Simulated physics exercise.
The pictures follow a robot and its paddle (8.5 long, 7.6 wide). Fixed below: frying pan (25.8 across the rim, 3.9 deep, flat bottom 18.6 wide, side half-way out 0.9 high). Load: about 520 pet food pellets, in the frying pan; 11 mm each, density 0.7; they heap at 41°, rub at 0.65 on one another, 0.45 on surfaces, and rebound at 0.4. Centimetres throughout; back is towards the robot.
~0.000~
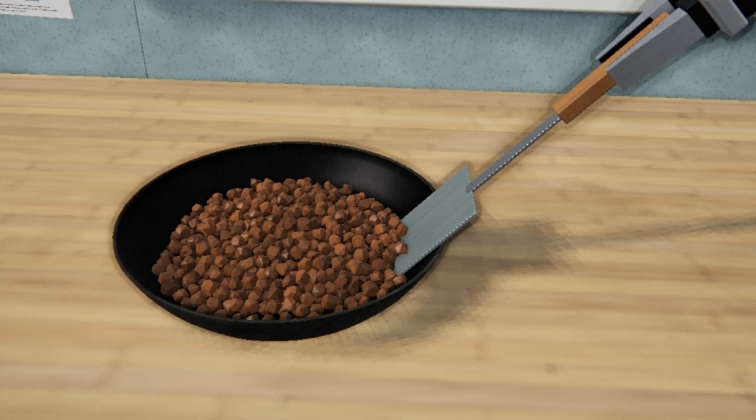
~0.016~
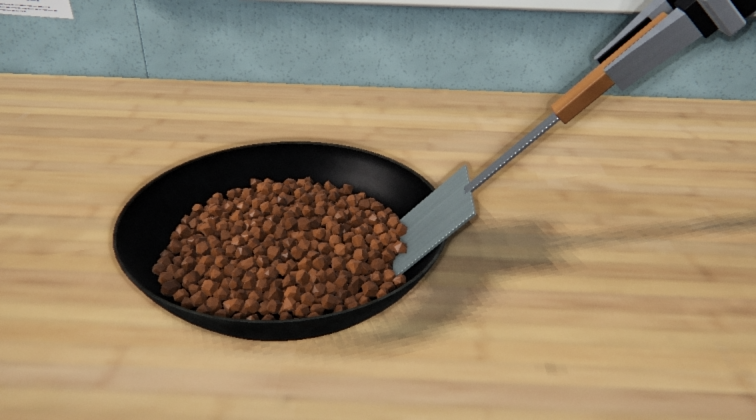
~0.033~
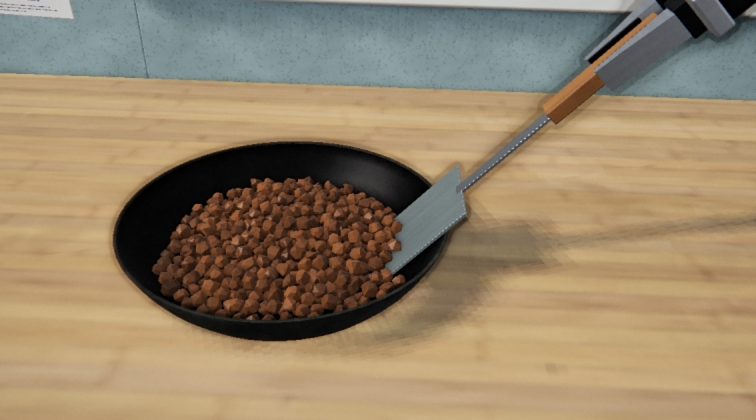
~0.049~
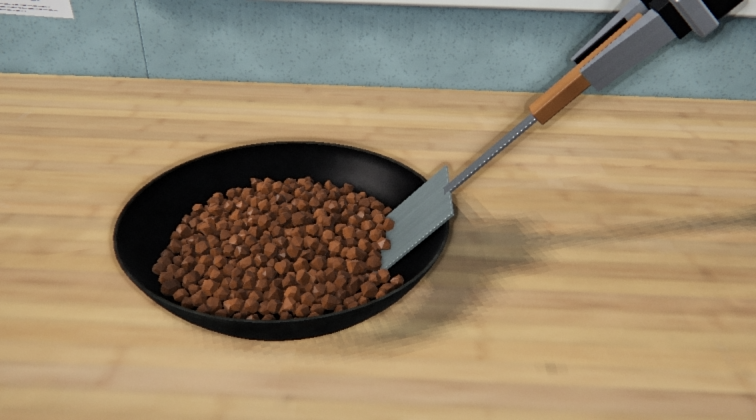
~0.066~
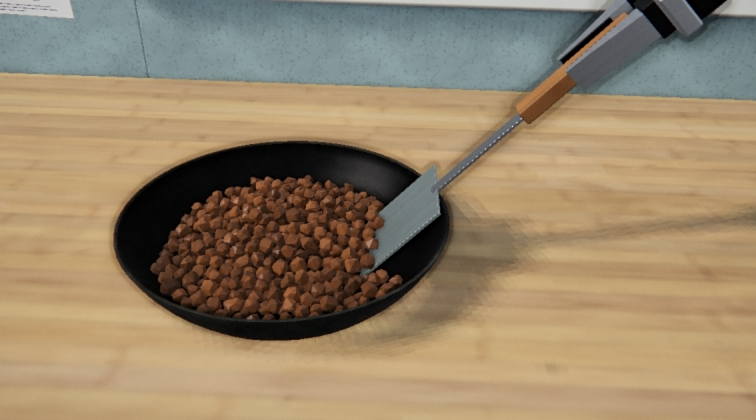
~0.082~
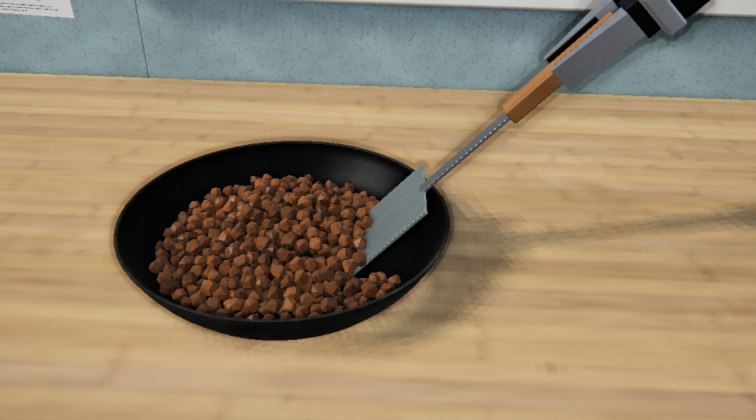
A robot arm slid a gray paddle slowly leftward into a black frying pan heaped with brown pet food pellets, nudging the pellets near the right side slightly left while the pan stayed still.
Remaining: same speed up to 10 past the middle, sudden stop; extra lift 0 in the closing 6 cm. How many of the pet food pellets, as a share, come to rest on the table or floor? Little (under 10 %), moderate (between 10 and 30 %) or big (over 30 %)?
On the table or floor the share is moderate, between 10 and 30 %.
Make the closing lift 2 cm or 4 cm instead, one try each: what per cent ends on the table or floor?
Some 25 and 25 per cent.
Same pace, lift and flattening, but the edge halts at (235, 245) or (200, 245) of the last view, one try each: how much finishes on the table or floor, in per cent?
Some 0 and 5 per cent.
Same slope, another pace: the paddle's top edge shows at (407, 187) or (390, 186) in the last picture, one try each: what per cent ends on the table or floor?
About 25 and 30 per cent.
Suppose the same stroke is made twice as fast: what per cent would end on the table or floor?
In that case some 40 per cent.
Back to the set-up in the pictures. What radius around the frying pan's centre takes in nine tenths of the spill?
About 25 cm.
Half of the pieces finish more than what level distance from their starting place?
Some 5 cm.
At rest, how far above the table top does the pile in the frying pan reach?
Roughly 5.5 cm.
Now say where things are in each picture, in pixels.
The first picture shows the paddle top edge at (472, 188), sloping 48°; upper third of the load around (283, 231), from x 160 to 400, top at y 180; 517 in the frying pan.
The second picture shows the paddle top edge at (470, 188), sloping 48°; upper third of the load around (284, 231), from x 160 to 400, top at y 180.
The third picture shows the paddle top edge at (462, 188), sloping 48°; upper third of the load around (287, 231), from x 160 to 400, top at y 180.
The fourth picture shows the paddle top edge at (450, 188), sloping 48°; upper third of the load around (286, 231), from x 160 to 400, top at y 180.
The fifth picture shows the paddle top edge at (437, 188), sloping 48°; upper third of the load around (284, 227), from x 155 to 395, top at y 180.
The sixth picture shows the paddle top edge at (425, 187), sloping 48°; upper third of the load around (277, 226), from x 155 to 395, top at y 180; 517 in the frying pan.
After 0.18 s, sloping 48°, highest piece 4 above the table; 517 in the frying pan.
After 0.27 s, sloping 48°, highest piece 6 above the table; 517 in the frying pan.
After 0.52 s, sloping 48°, highest piece 6 above the table; 422 in the frying pan, 90 on the table or floor, 5 on the blade or in flight.
After 1.57 s, sloping 48°, highest piece 5 above the table; 421 in the frying pan, 96 on the table or floor.
In the end, 421 in the frying pan, 96 on the table or floor. That is 19 % on the table or floor.
